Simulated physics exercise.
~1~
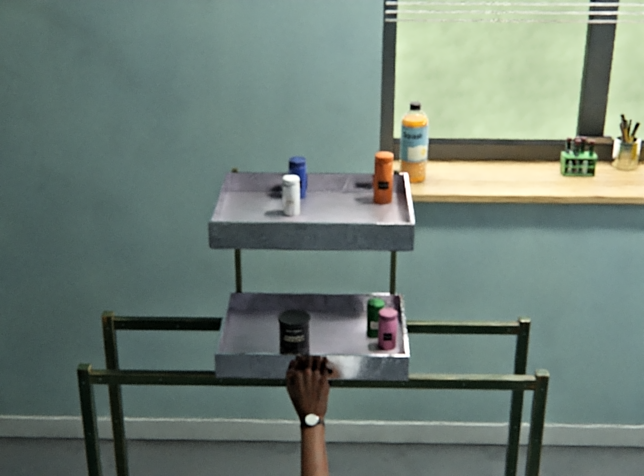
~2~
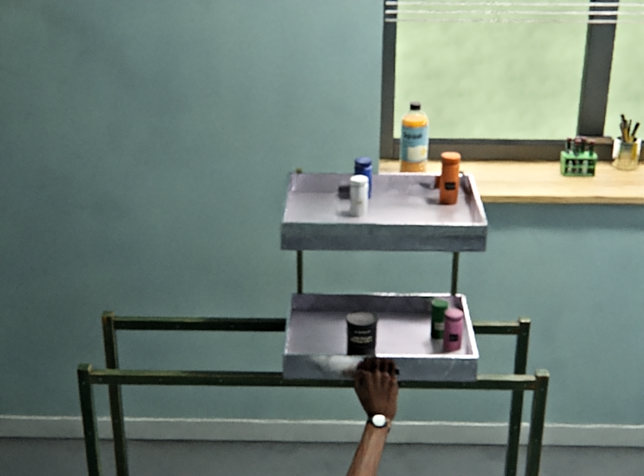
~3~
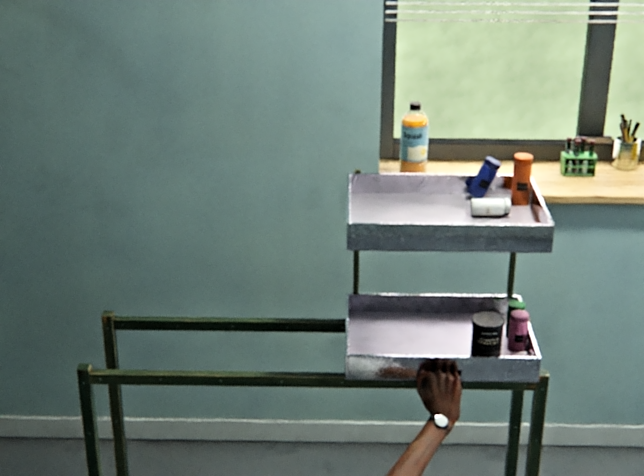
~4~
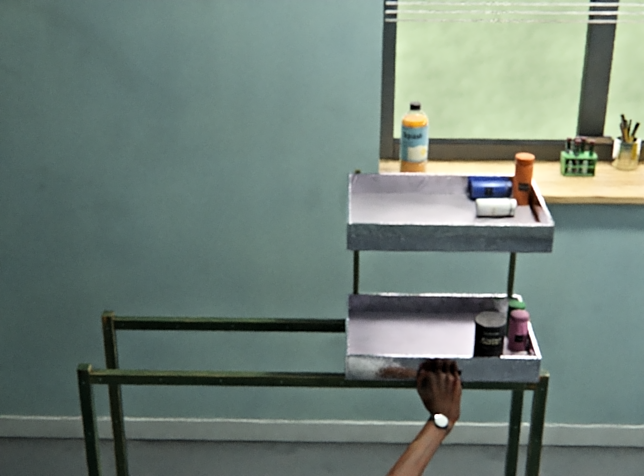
A two-level tray rack pulled by a hand slid to the right along its rails and stopped at the end, where the white and blue shakers toppled onto their sides while the black tin and the other shakers stayed upright.
